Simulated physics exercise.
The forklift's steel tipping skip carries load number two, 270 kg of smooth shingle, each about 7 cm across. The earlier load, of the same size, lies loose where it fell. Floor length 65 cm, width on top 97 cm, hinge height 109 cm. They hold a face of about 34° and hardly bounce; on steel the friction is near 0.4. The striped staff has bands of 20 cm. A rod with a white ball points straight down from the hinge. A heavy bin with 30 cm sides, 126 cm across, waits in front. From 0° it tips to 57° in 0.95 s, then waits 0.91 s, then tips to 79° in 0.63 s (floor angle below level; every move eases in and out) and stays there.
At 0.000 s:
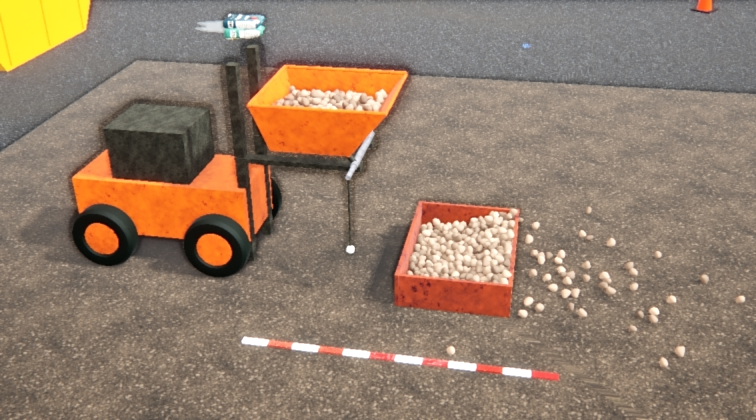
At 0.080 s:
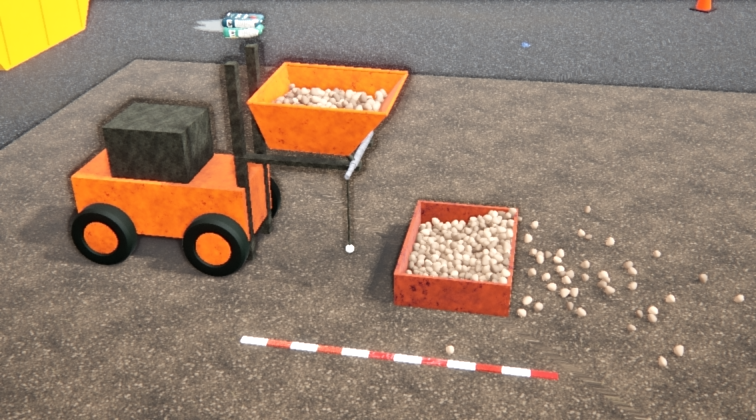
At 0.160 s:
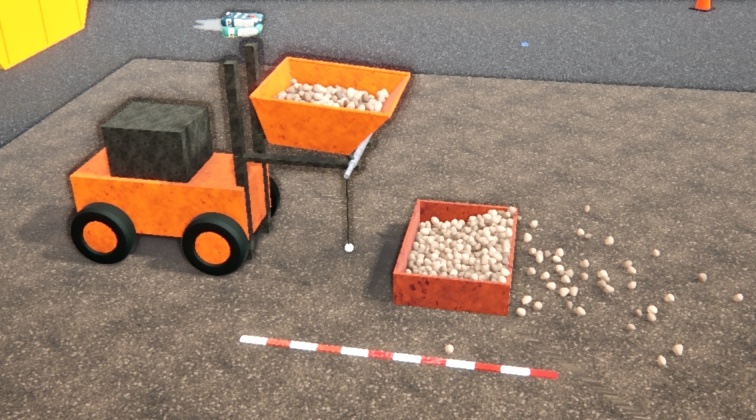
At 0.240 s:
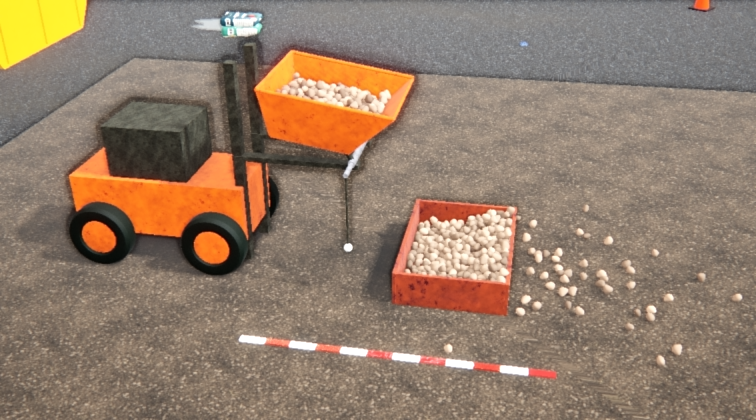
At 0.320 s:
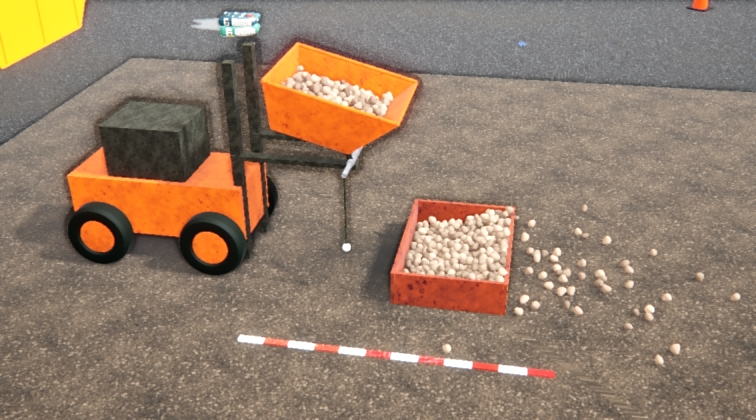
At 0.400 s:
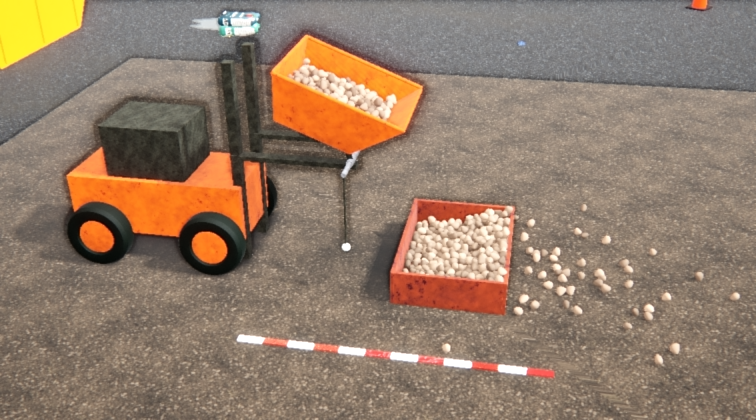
An orange forklift's raised skip, loaded with pale round stones, slowly tilted down toward the right while the forklift stayed put, facing a red bin already full of stones, with more scattered beside it.
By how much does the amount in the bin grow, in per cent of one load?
Some 88 per cent is added.
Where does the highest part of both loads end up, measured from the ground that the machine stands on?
About 48 cm above it.
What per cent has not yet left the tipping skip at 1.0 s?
Roughly 100 per cent is still inside.
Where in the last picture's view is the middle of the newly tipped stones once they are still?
Around (463, 243).
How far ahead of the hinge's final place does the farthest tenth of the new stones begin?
Roughly 130 cm ahead of it.
After 0.7 s the floor is at 48°; in per cent of one load, 100 in the tipping skip, 92 in the bin, 8 beside or beyond the bin; the foremost stones are at (673, 305).
After 1.0 s the floor is at 57°; in per cent of one load, 98 in the tipping skip, 94 in the bin, 8 beside or beyond the bin; the foremost stones are at (673, 305).
After 2.9 s the floor is at 79°; in per cent of one load, 6 in the tipping skip, 178 in the bin, 16 beside or beyond the bin; the foremost stones are at (675, 294).
After 5.4 s the floor is at 79°; in per cent of one load, 0 in the tipping skip, 180 in the bin, 20 beside or beyond the bin; the foremost stones are at (675, 294). Net gain in the bin, 88.
